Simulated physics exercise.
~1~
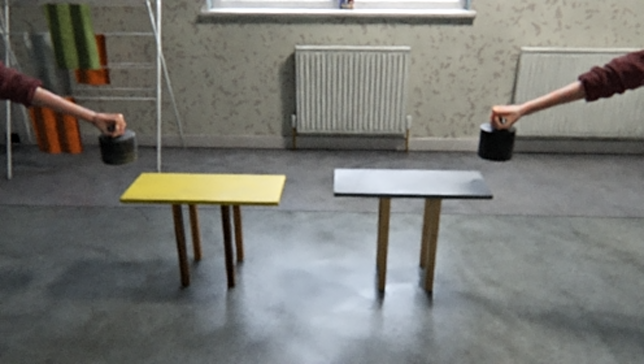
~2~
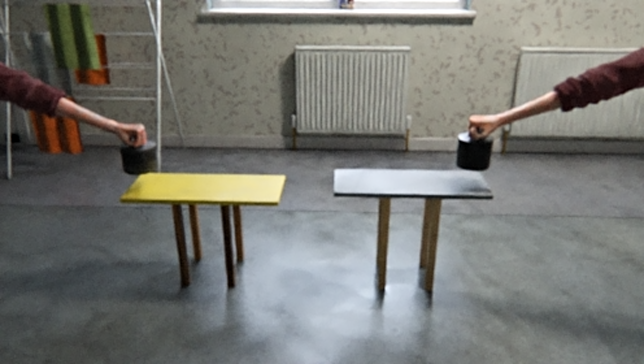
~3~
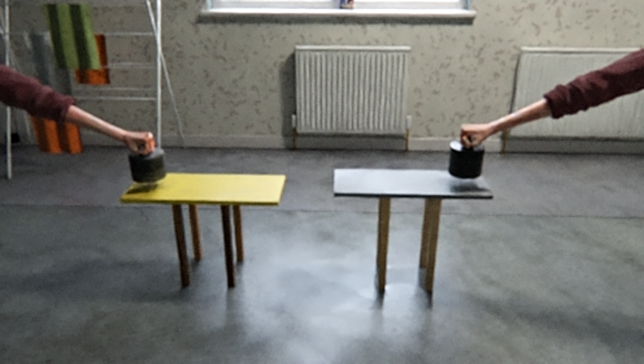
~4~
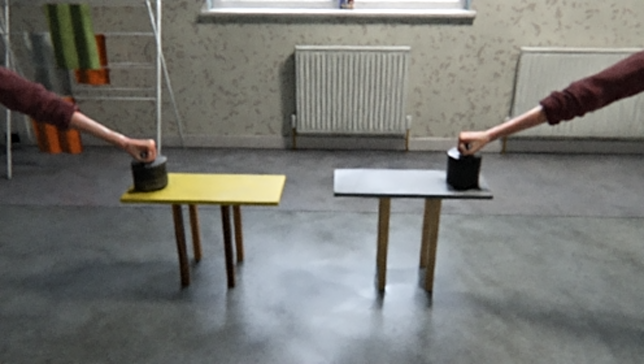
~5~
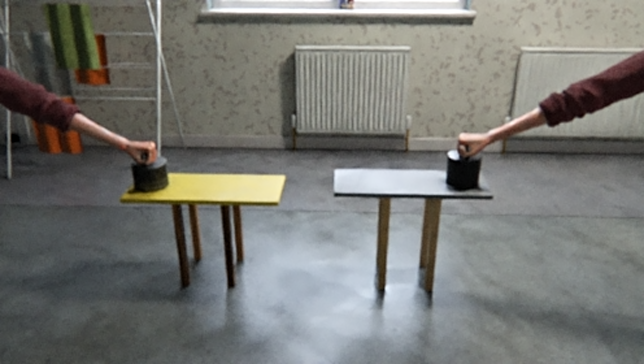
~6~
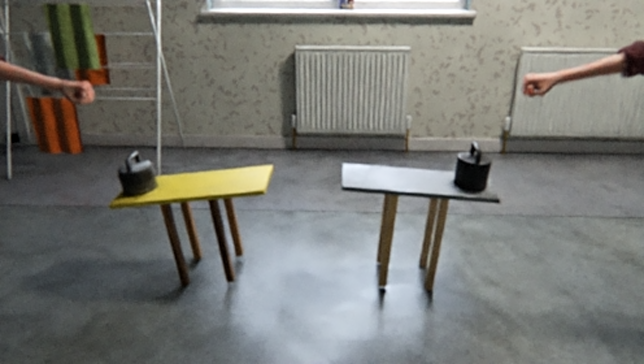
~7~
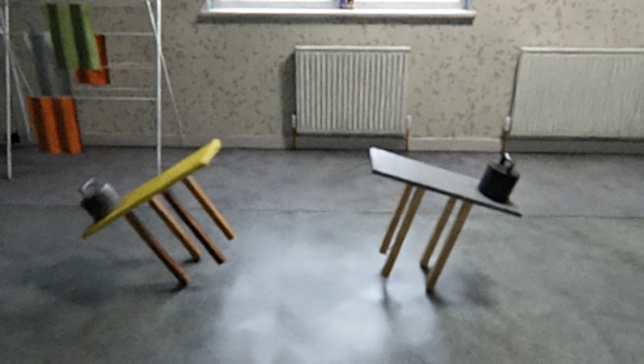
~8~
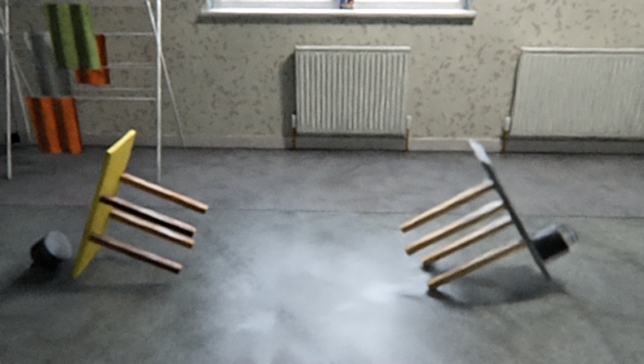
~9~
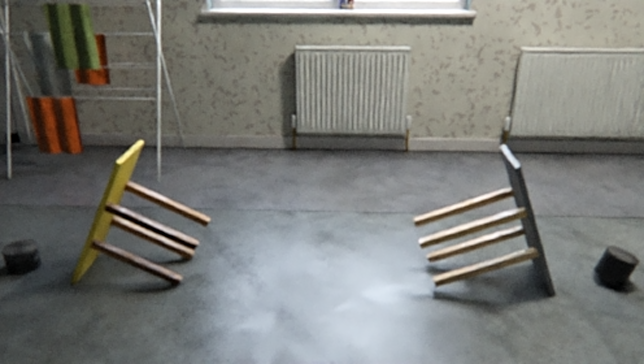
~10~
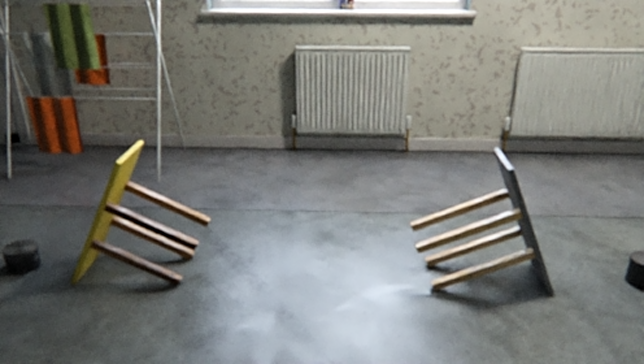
The video shows two hands lowering dark cylindrical objects onto the outer ends of a yellow table and a grey table, then letting go. Both tables tip outward, the objects slide off and roll away, and the tables end up resting on their sides.
